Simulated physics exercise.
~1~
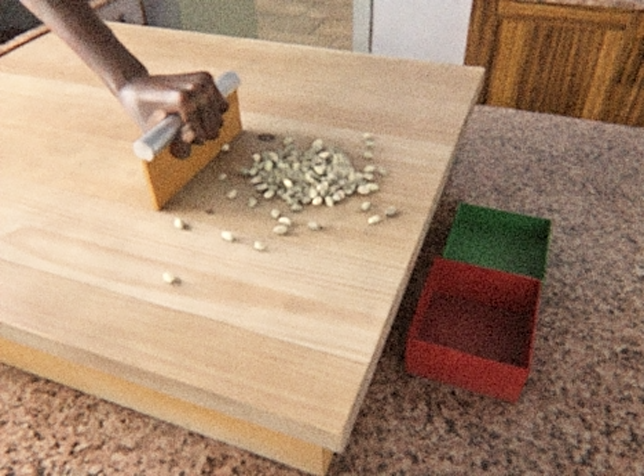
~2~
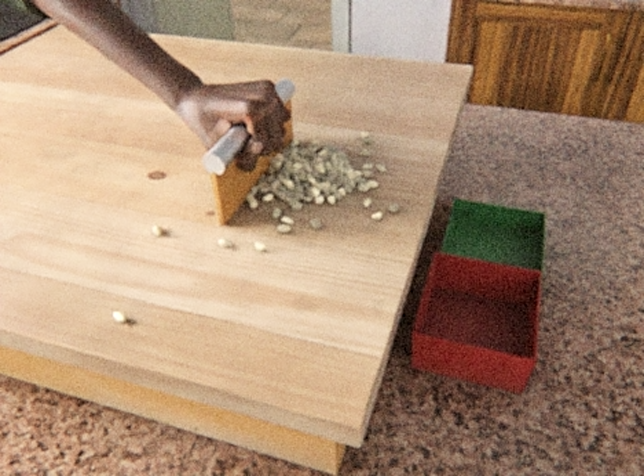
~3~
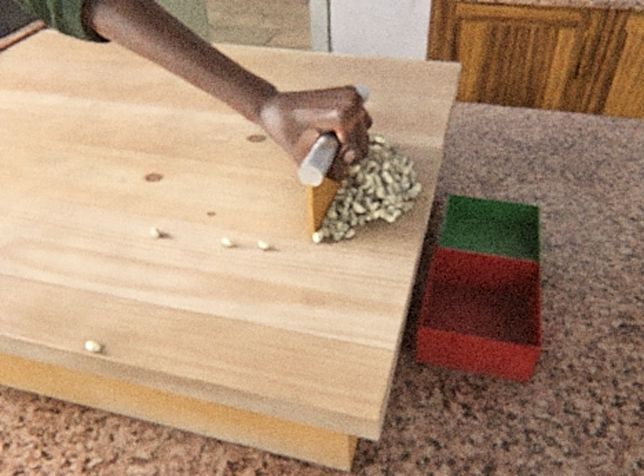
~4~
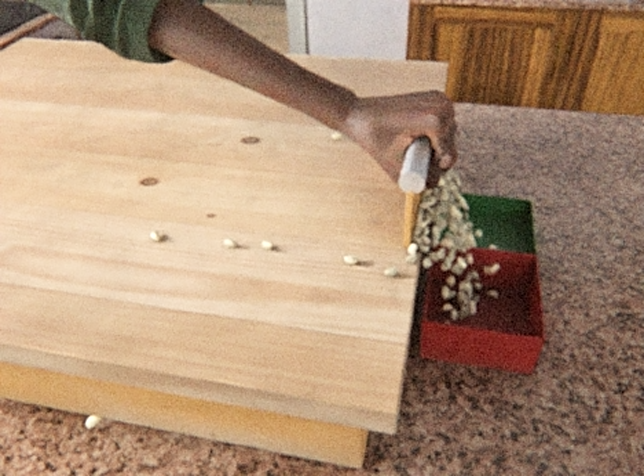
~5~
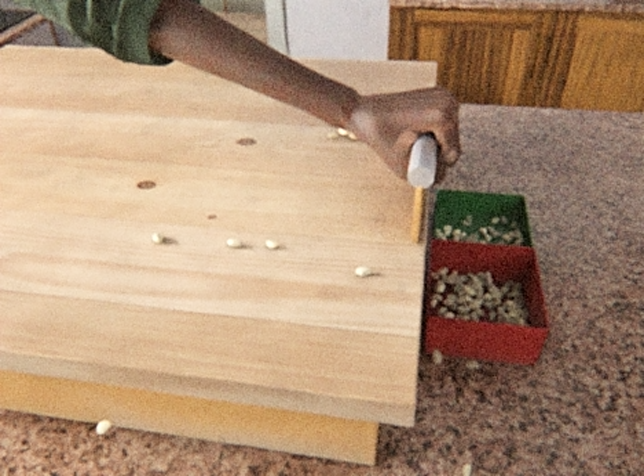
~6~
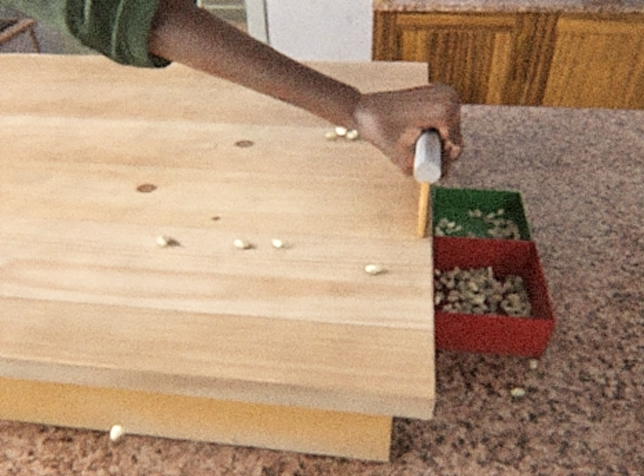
A dark-skinned hand in a green sleeve grips a scraper with a pale round handle and a yellow-brown blade on a light wooden board, seen from above at an angle. The board stands on a speckled stone counter, with a red tin and a green tin beyond its right edge and wooden cupboards behind. The hand pushes a heap of whitish beans rightward, leaving a few behind. At the edge the beans pour down, and the scraper stops there. Most land in the red tin, fewer in the green, while some miss onto the counter and several stay on the board.
